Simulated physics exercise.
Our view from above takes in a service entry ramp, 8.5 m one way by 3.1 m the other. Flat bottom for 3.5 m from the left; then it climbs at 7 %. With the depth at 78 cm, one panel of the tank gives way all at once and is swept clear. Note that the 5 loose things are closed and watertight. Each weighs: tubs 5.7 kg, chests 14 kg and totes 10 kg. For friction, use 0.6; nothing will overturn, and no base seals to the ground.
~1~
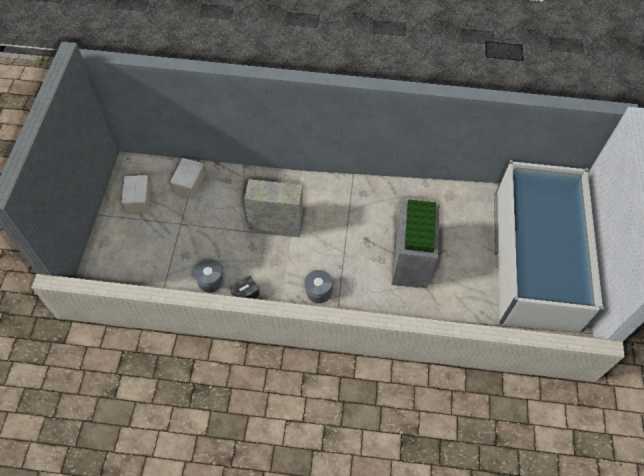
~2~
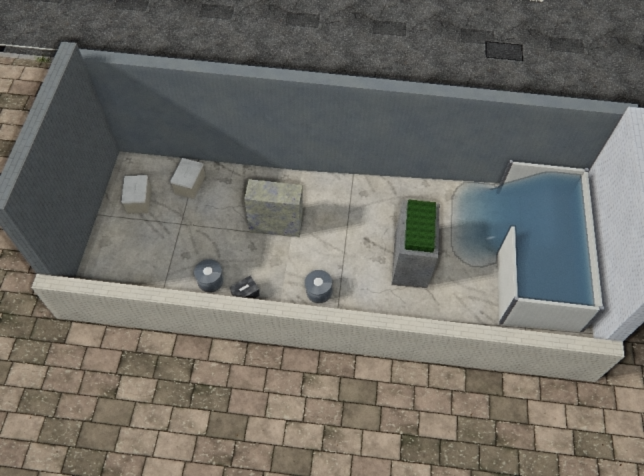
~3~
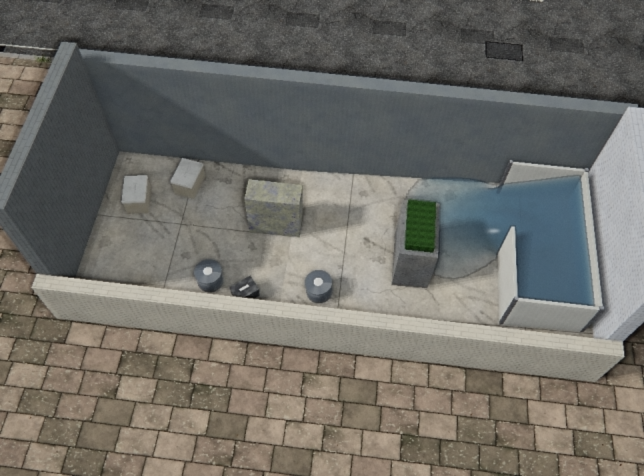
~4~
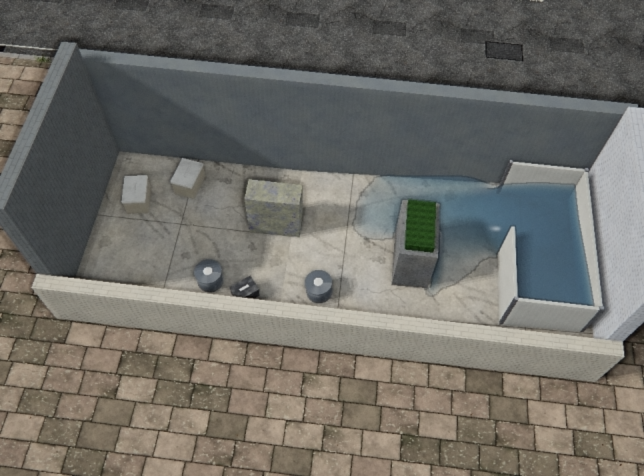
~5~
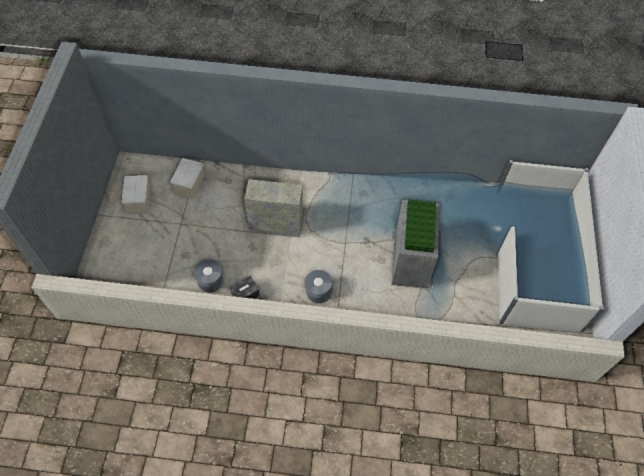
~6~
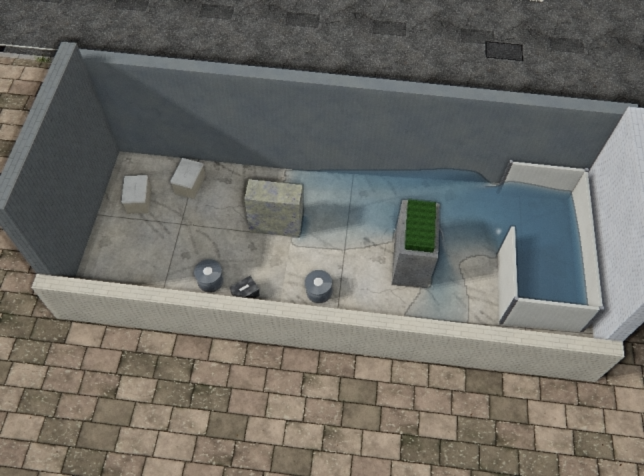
The video shows a walled, paved enclosure from above, where one side of a tank at the right opens and blue water spreads leftward across the floor, flowing around a green-topped block, while the scattered objects stay in place.
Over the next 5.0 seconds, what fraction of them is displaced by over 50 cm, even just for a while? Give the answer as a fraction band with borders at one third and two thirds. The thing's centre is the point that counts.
Band: 2/3 or more.
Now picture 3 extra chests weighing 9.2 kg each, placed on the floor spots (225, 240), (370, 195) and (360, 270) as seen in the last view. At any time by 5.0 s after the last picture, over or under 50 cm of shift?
One by one they come out larger, larger, lesser.
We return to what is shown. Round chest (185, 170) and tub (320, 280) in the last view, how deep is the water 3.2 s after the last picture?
I'd estimate 25 cm for the first and 7 cm for the second.
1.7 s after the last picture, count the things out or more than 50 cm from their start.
It comes to 2.
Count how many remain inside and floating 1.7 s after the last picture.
Count at that moment: 1.
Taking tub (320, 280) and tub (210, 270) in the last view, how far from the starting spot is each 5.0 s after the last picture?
Going in order, that's 5 cm then 200 cm.
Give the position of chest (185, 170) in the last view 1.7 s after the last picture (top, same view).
Somewhere near (114, 157) in the last view.
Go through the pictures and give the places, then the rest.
The first picture shows a tub at (320, 282), on the bottom; a tub at (208, 271), on the bottom; 3.0 m2 under water; 0 of 5 have shifted.
The second picture shows a tub at (320, 282) rests on the ground; a tub at (208, 271) rests on the ground; 4.2 m2 under water; 0 of 5 have shifted.
The third picture shows a tub at (320, 282), on the bottom; a tub at (208, 271), on the bottom; water covers 5.6 m2; 0 of 5 have shifted.
The fourth picture shows a tub at (320, 282), on the bottom; a tub at (208, 271) rests on the ground; water covers 6.7 m2; 0 of 5 have shifted.
The fifth picture shows a tub at (320, 282), on the bottom; a tub at (208, 271), on the bottom; water covers 8.1 m2; 0 of 5 have shifted.
The sixth picture shows a tub at (320, 282) rests on the ground; a tub at (208, 271), on the bottom; 9.7 m2 under water; 0 of 5 have shifted.
Then, 0.4 s after the last picture 0 of 5 are over 50 cm from their spots; 0 afloat.
Then, 1.7 s after the last picture 2 of 5 are over 50 cm from their spots; 1 afloat.
Then, 3.2 s after the last picture 4 of 5 are over 50 cm from their spots; 5 afloat.
Then, 5.0 s after the last picture 4 of 5 are over 50 cm from their spots, and 5 have been at some point; 5 afloat.
